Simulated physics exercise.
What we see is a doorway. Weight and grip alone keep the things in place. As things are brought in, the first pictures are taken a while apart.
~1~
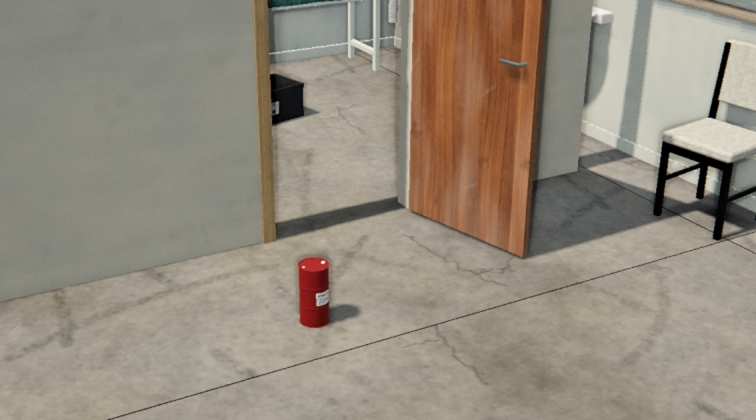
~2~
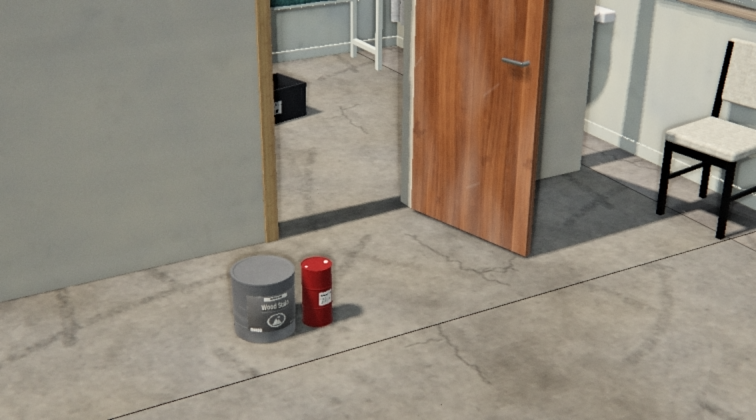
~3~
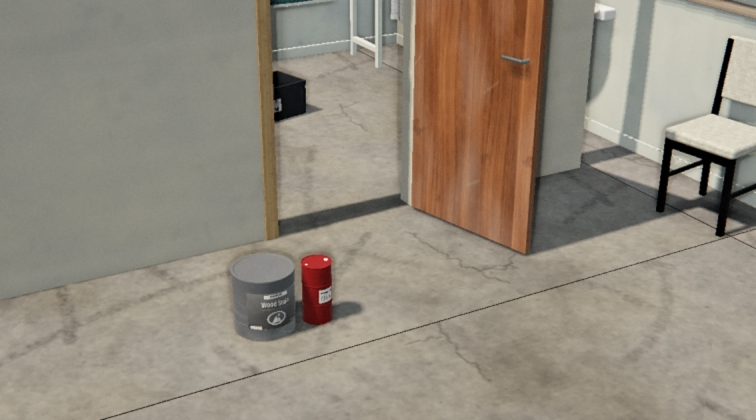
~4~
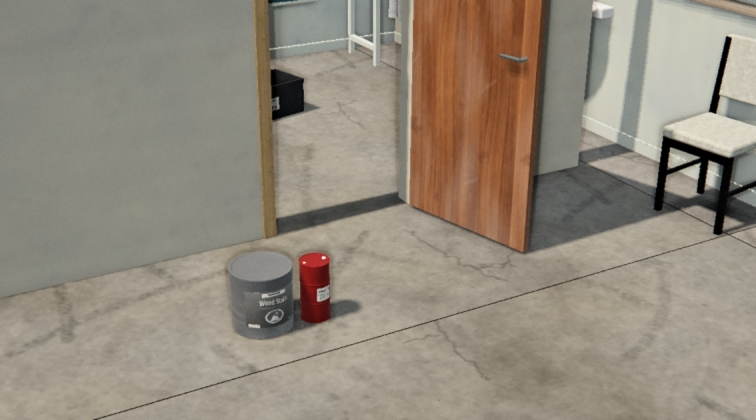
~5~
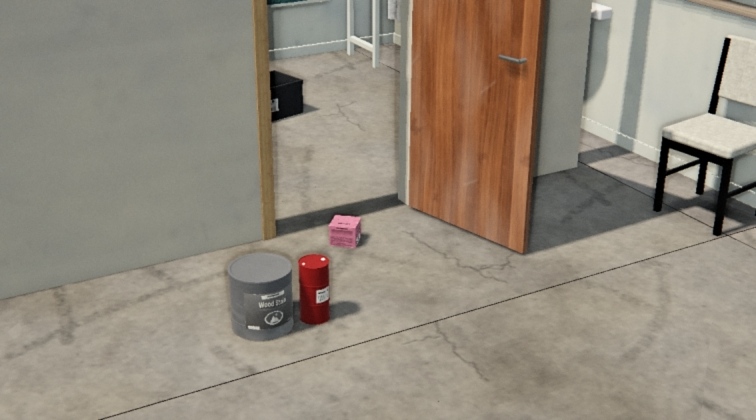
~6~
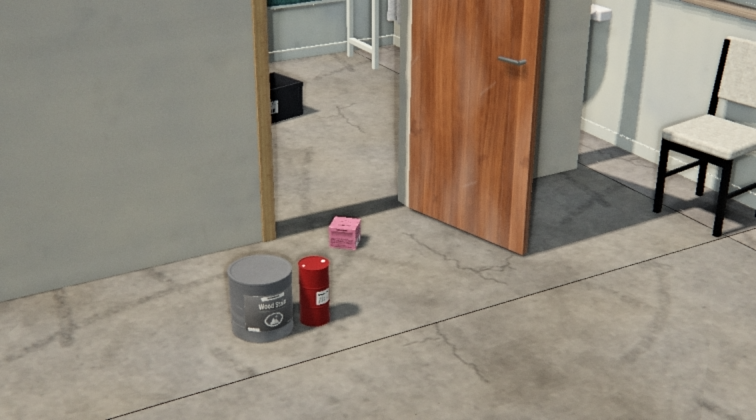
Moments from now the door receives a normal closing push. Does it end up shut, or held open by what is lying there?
It ends up shut.
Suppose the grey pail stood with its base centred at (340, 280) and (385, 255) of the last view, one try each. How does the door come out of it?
First it finishes its swing, then it cannot finish its swing.
Then, 0.60 s after the last picture, door 74° open.
Then, 1.10 s after the last picture, door 25° open; pink box slid a little near (335, 229).
Then, 1.20 s after the last picture, door 14° open; pink box slid about its own width near (322, 224).
Then, 1.40 s after the last picture, door 0° open; pink box slid well along near (299, 212).
At rest, door 0° open; moved from the start, pink box; the other 2 in place. Seen from the same camera at the end, pink box near (295, 209).
